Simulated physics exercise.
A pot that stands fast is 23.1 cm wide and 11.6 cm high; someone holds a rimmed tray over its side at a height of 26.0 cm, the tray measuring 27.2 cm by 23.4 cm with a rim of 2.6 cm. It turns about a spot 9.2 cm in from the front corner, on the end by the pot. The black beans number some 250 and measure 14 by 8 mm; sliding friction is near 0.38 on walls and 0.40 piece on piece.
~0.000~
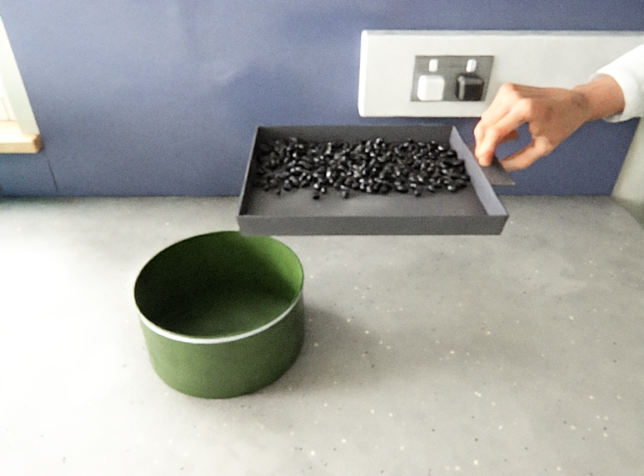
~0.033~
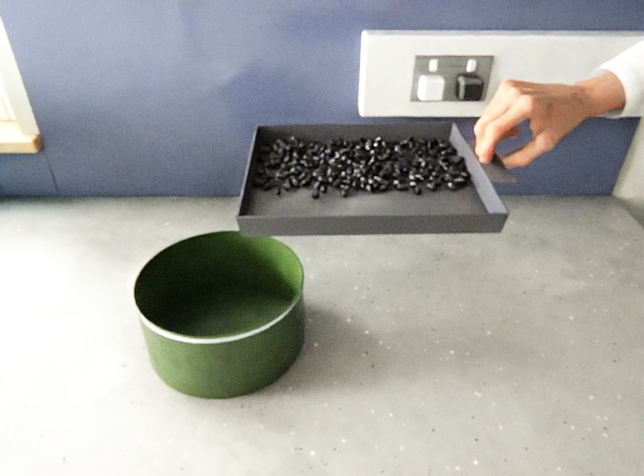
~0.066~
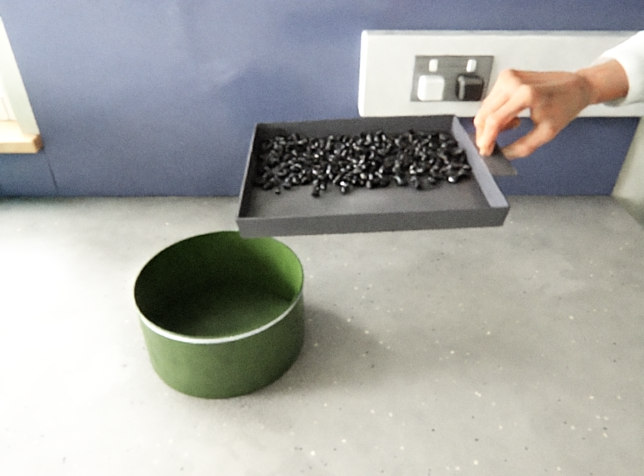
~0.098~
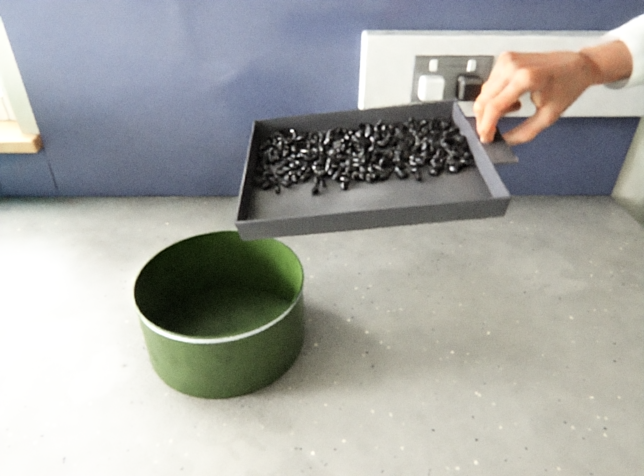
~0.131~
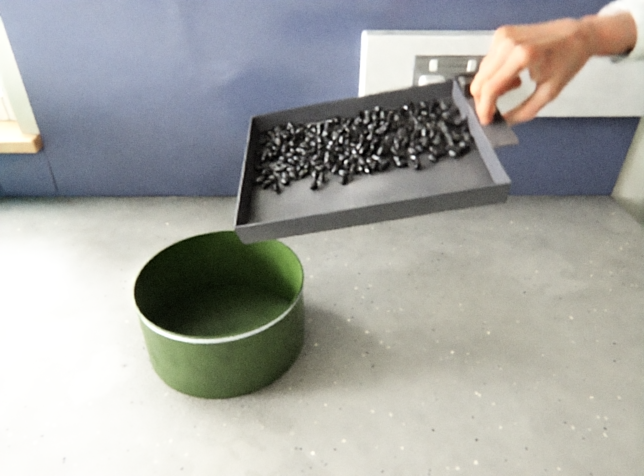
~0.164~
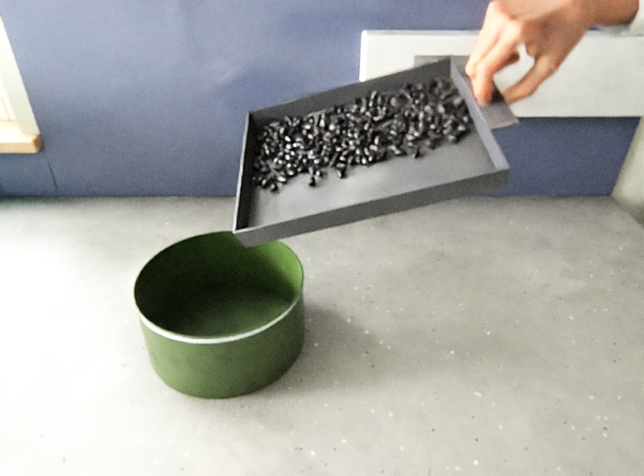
A tray of small black pieces tilts down leftward as a hand raises its right end.
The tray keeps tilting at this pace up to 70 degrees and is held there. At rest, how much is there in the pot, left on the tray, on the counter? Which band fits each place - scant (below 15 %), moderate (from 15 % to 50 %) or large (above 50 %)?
Pot - moderate; left on the tray - moderate; counter - moderate.
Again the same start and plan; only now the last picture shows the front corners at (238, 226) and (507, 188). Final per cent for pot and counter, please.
You'd end with pot at 20 and counter at 45.
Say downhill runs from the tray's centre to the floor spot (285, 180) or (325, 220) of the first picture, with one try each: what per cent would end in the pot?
Roughly 40 % for the first direction, roughly 5 % for the second.
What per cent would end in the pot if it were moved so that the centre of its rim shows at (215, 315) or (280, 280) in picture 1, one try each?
Close to 65 in a hundred, then close to 10 in a hundred.
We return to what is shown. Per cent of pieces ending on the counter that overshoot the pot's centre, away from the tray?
Around 70 per cent, give or take.
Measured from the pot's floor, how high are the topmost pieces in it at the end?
Roughly 1.5 cm up.
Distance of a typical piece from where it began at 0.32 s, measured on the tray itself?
Roughly 1 cm.
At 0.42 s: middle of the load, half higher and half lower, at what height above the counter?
Roughly 34 cm above the counter.
After 0.32 s, tilt 47 degrees; the tray holds 100 %, the pot 0 %.
After 0.42 s, tilt 65 degrees; the tray holds 100 %, the pot 0 %.
After 0.65 s, tilt 70 degrees; the tray holds 40 %, the pot 10 %.
By 2.0 s all is still; pot 30 %, tray 30 %, counter 40 %.
